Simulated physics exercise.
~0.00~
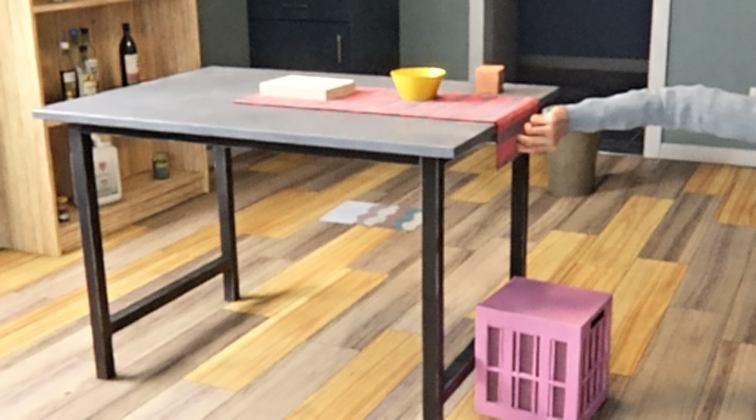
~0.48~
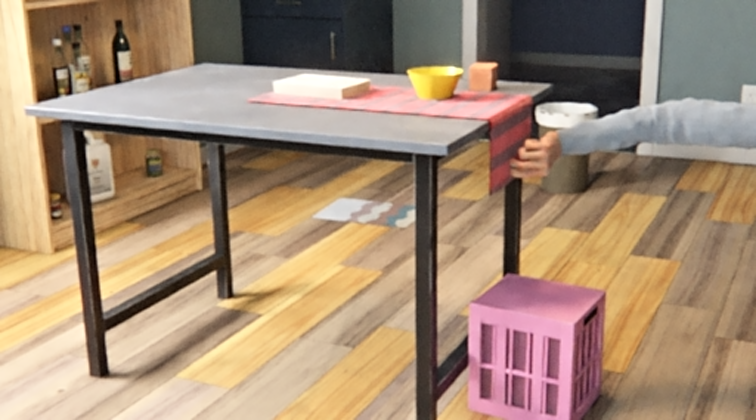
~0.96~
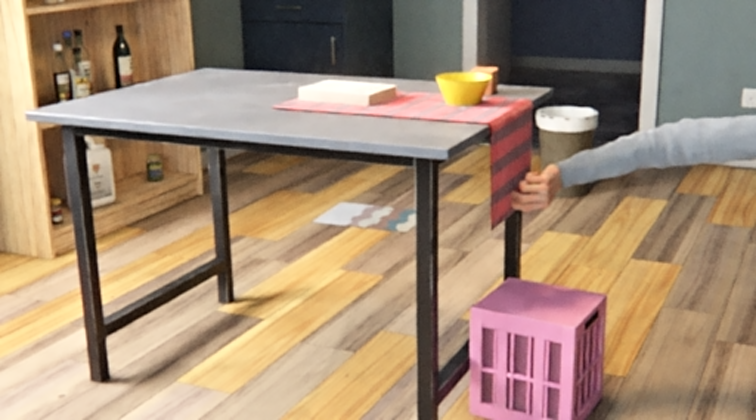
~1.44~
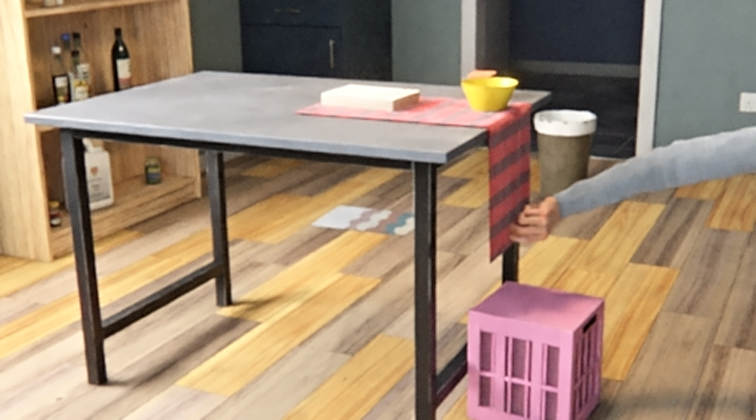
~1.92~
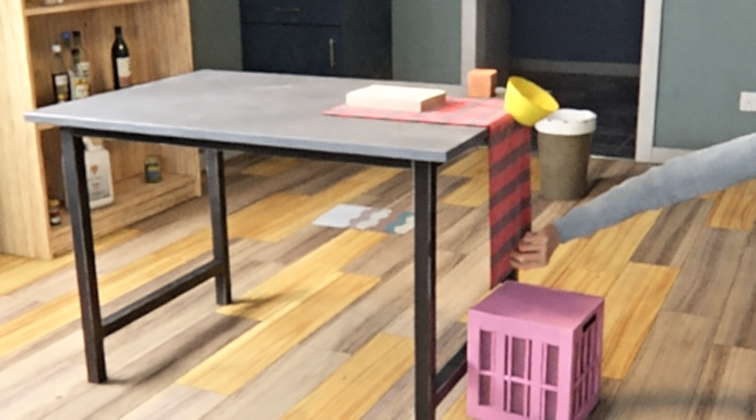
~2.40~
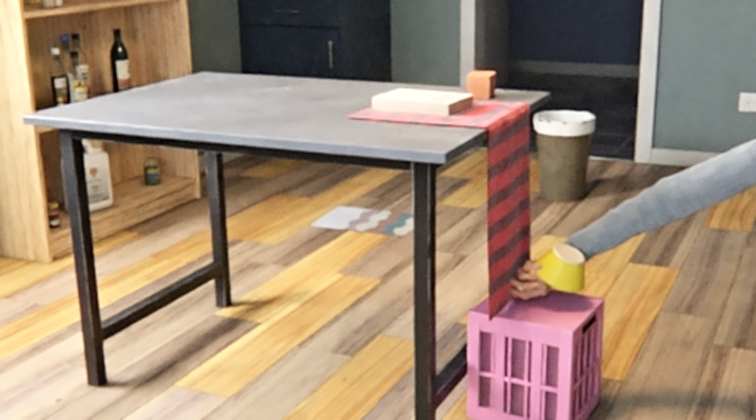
At a grey table, a hand pulls a red cloth down until a yellow bowl falls.
